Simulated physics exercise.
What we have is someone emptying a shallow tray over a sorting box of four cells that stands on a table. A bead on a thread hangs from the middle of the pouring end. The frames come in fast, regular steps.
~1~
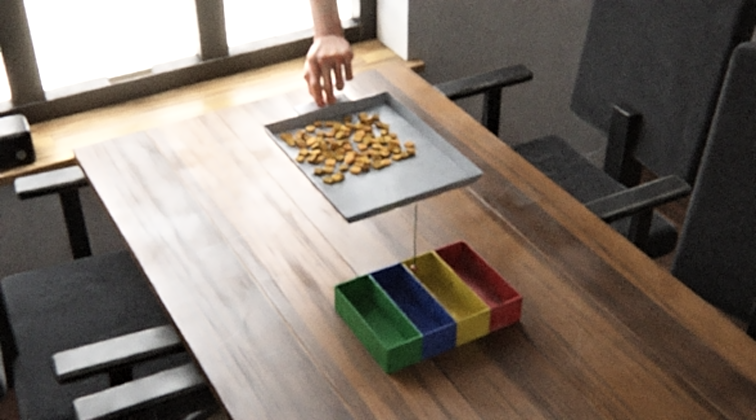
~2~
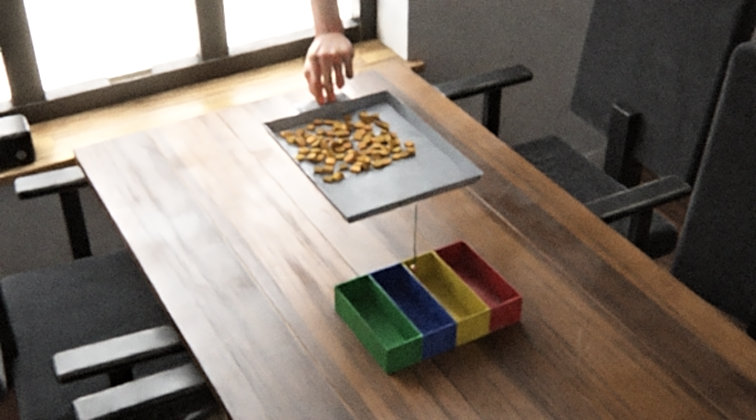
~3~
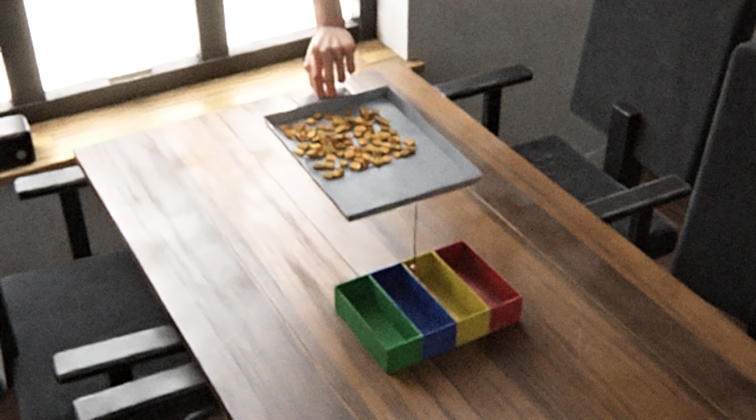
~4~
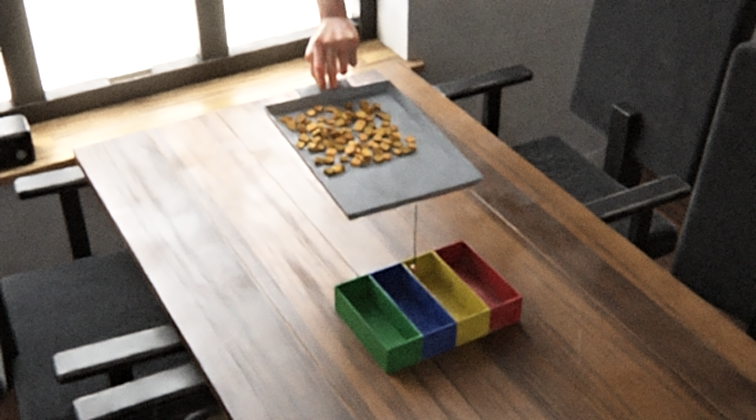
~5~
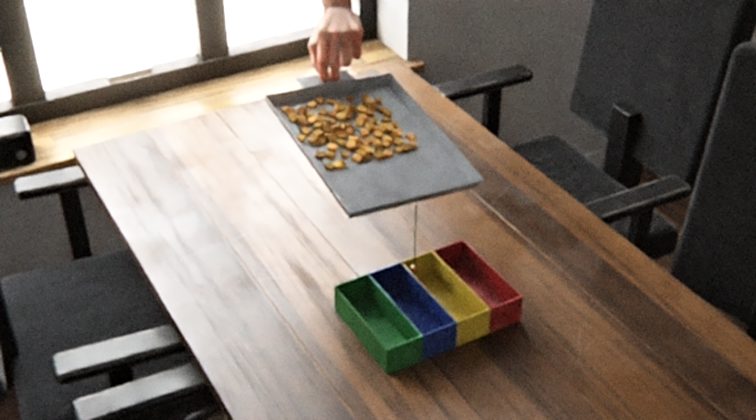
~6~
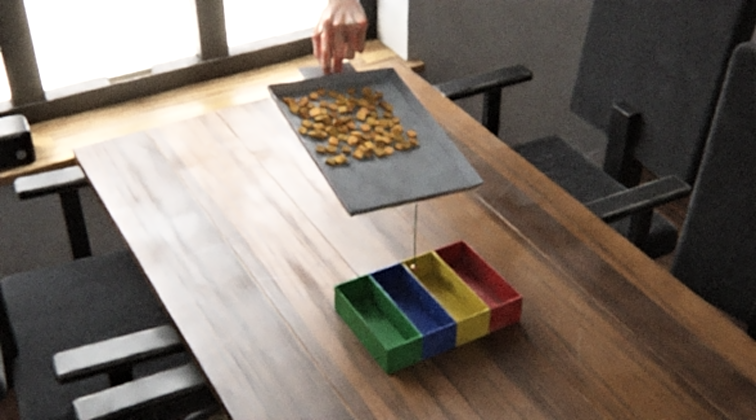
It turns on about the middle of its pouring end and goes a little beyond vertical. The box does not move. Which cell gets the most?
The red cell gets the most.
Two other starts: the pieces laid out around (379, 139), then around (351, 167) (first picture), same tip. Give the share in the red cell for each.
Near 60 % and 60 %.
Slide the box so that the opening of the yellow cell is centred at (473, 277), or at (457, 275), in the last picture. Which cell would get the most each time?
First the cell in yellow, then the red one.
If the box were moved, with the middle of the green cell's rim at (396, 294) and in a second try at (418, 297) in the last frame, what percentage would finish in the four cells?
Near 100 % and 100 %.
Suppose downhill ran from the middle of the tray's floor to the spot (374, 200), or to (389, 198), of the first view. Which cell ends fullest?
First the cell in green, then the cell in green.
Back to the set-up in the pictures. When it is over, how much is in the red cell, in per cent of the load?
Near 60 %.
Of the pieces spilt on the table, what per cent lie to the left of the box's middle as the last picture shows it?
Roughly 0 in a hundred.
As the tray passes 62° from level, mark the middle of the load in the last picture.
Near (460, 192).
Soon, tray tipped steeply; most on the tray; a small part in the red cell; about a quarter falling or outside the box.
A while on, tray tipped past a quarter turn; about two thirds in the red cell; a small part in the yellow cell; about a quarter falling or outside the box.
Towards the end, tray tipped past a quarter turn; about two thirds in the red cell; a small part in the yellow cell; about a quarter falling or outside the box.
Finally, tray tipped past a quarter turn; about two thirds in the red cell; a small part in the yellow cell; none in the green cell; none in the blue cell; about a quarter outside the box.
